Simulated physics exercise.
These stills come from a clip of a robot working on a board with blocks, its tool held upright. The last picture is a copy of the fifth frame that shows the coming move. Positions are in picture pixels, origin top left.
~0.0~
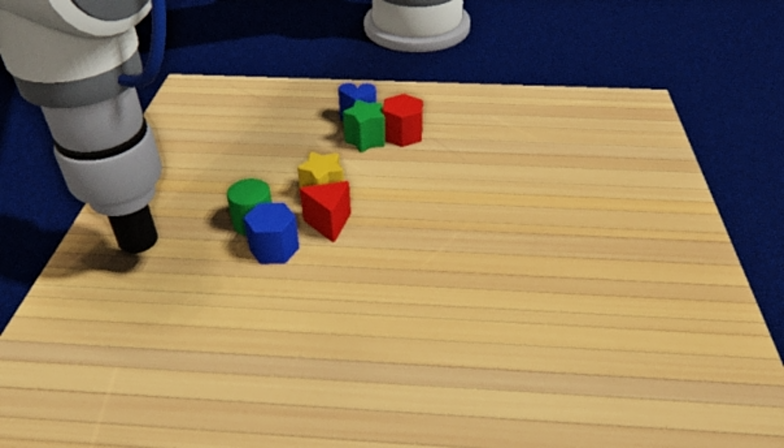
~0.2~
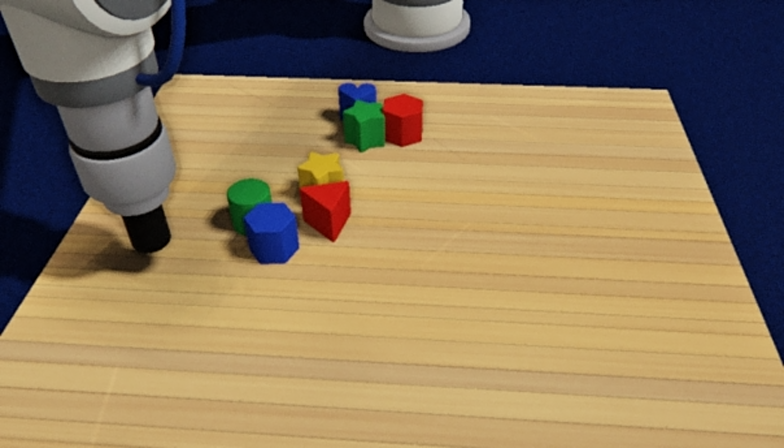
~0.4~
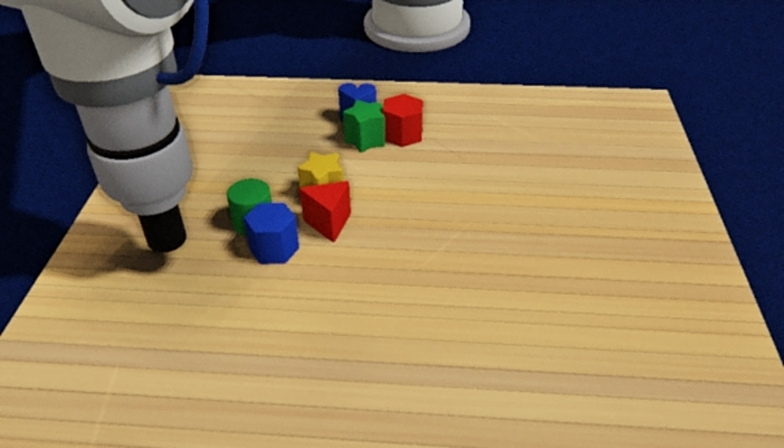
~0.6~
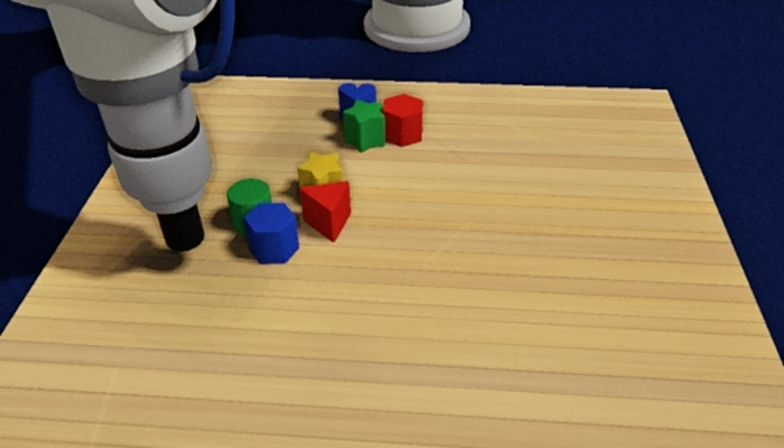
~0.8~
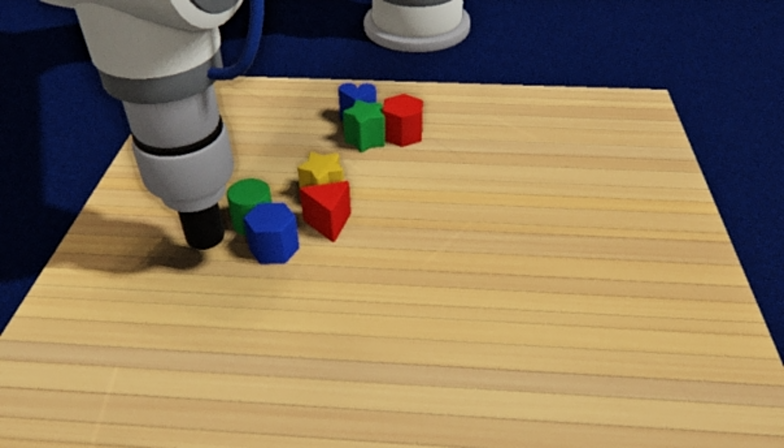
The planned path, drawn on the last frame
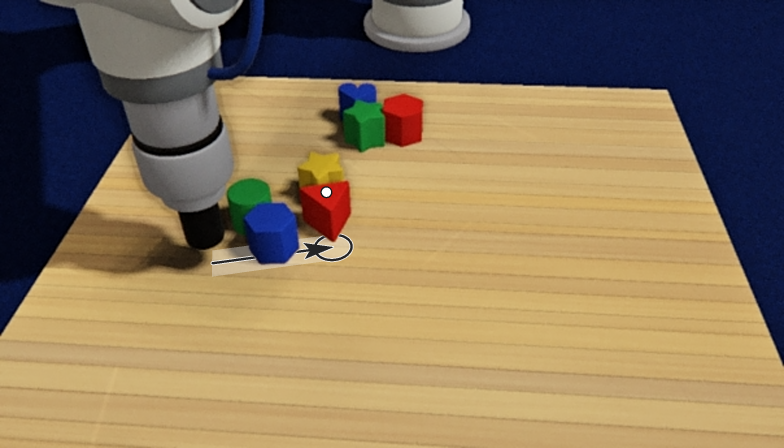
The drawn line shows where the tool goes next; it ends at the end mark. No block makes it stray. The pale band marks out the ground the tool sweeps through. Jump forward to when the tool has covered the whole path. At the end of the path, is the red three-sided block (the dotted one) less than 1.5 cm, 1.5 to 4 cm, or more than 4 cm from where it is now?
The red three-sided block moves over 4 cm.
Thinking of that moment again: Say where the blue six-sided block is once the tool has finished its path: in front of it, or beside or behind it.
I think it holds its spot in front.
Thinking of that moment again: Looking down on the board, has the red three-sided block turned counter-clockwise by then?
Short answer: Yes.
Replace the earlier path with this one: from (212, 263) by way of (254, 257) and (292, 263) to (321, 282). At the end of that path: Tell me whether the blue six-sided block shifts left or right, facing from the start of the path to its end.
The shift is to the left of that direction.
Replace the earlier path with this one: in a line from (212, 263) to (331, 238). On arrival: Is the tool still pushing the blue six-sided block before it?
Yes, that is what happens.
Path on the board, from (212, 263) directly to (333, 247); the dot is on the red three-sided block.
The first path, step by step. One third of the way, tool at (249, 233); blue six-sided block at (288, 213).
Two thirds of the way, tool at (291, 228); blue six-sided block at (328, 204), turned 15° anticlockwise; red three-sided block at (350, 183).
At the end, tool at (331, 223); green disc in place; blue six-sided block at (363, 195), turned 35° anticlockwise; red three-sided block at (372, 172), turned 25° anticlockwise.
